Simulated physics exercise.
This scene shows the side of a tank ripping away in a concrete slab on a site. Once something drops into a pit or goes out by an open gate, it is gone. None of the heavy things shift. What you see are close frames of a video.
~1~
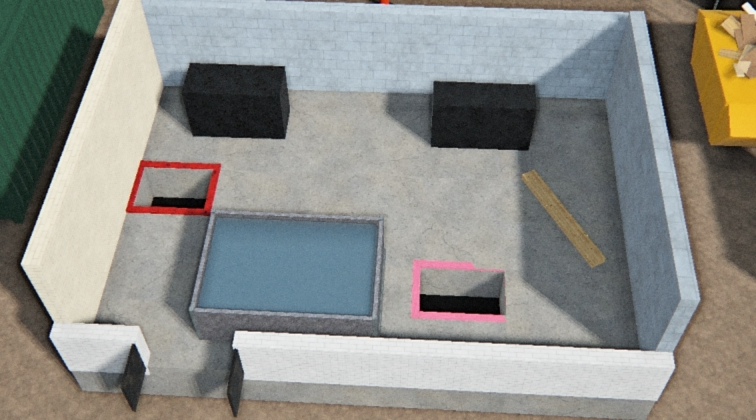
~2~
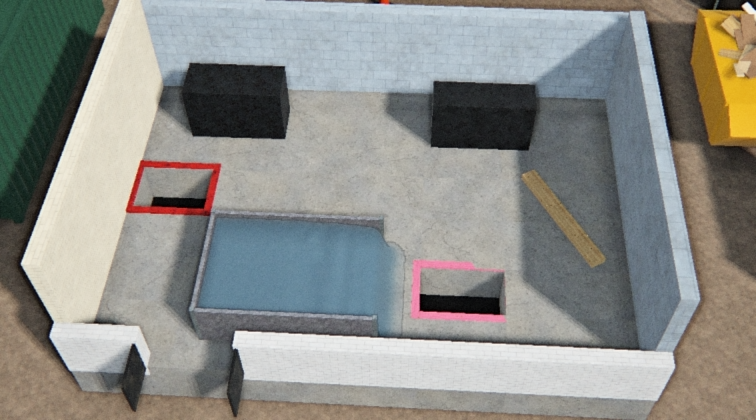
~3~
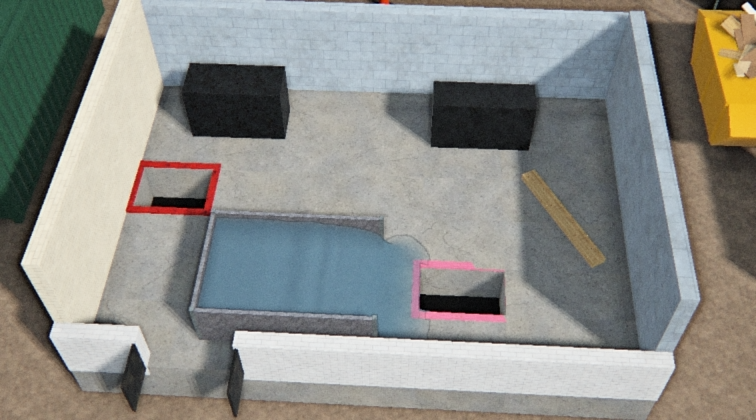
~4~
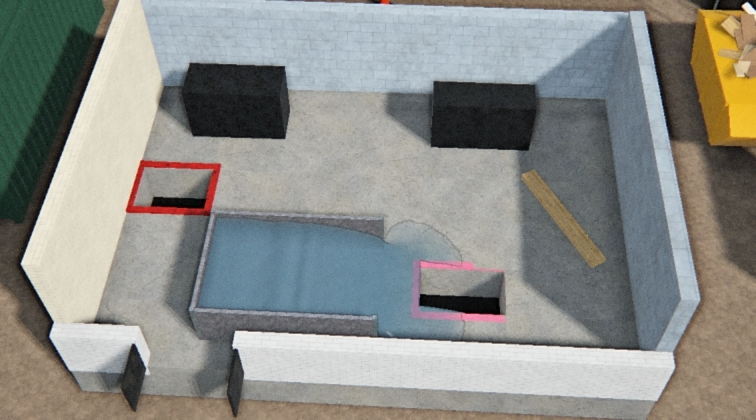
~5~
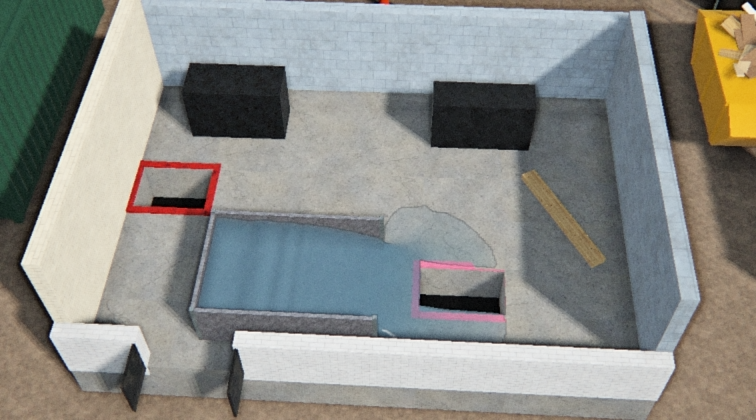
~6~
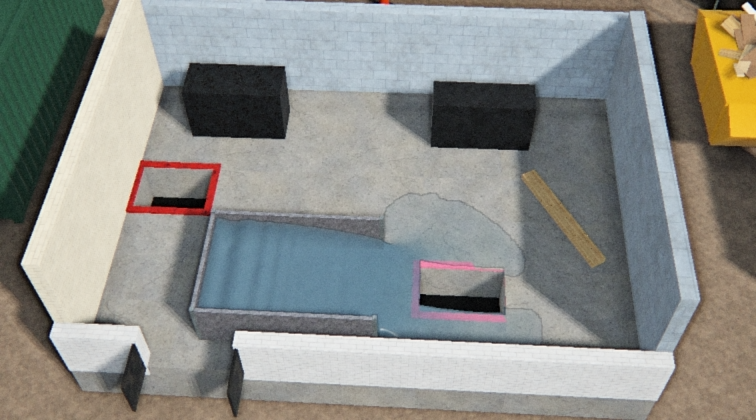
On a walled concrete slab, the right side of an open tank gave way, and water poured out to the right, spreading around the pink-edged pit and fanning across the floor toward the wooden plank.
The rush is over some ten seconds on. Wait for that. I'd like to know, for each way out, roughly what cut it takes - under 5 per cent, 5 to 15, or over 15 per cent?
The gate is left holding a tiny amount - below five per cent. The pink pit is left holding a hefty amount - past fifteen per cent. The red pit is left holding a tiny amount - below five per cent.
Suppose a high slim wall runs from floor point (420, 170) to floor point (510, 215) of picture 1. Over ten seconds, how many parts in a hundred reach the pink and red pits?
Pink 65 %, red 0 %.
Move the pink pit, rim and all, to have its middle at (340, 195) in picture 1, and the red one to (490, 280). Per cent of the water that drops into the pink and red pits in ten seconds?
Measured shares in per cent - pink 8, red 35.
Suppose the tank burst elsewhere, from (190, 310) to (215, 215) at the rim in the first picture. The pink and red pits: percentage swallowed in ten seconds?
Pink 0 %, red 40 %.
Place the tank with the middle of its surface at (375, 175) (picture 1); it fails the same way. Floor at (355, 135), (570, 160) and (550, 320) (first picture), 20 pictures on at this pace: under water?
Checking the three spots, I get high and dry, swamped, swamped.
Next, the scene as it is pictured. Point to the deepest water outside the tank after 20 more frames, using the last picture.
Look close to (588, 351).
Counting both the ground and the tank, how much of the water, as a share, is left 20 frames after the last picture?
Estimate: Some 62 %.
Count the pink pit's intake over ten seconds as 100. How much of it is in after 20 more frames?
Roughly 65 percent.
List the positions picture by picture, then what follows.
The first frame shows still water in the open tank at (291, 265).
In the second frame, water pours out at (376, 286) and has run to (387, 245).
In the third frame, water pours out at (377, 288) and has run to (409, 240).
In the fourth frame, the front is at (431, 232), out from the gap at (377, 289).
In the fifth frame, the front is at (499, 336), out from the gap at (377, 289).
In the sixth frame, water pours out at (377, 289) and has run to (535, 338).
A moment on, water covers 25 % of the floor; the gate 0 %, the pink pit 16 %, the red pit 0 %.
Next, water covers 30 % of the floor; the gate 0 %, the pink pit 27 %, the red pit 0 %.
Then, water covers 40 % of the floor; the gate 0 %, the pink pit 38 %, the red pit 0 %.
Later, water covers 55 % of the floor; the gate 0 %, the pink pit 49 %, the red pit 0 %.
In the end, water covers 85 % of the floor; the gate 0 %, the pink pit 58 %, the red pit 0 %.
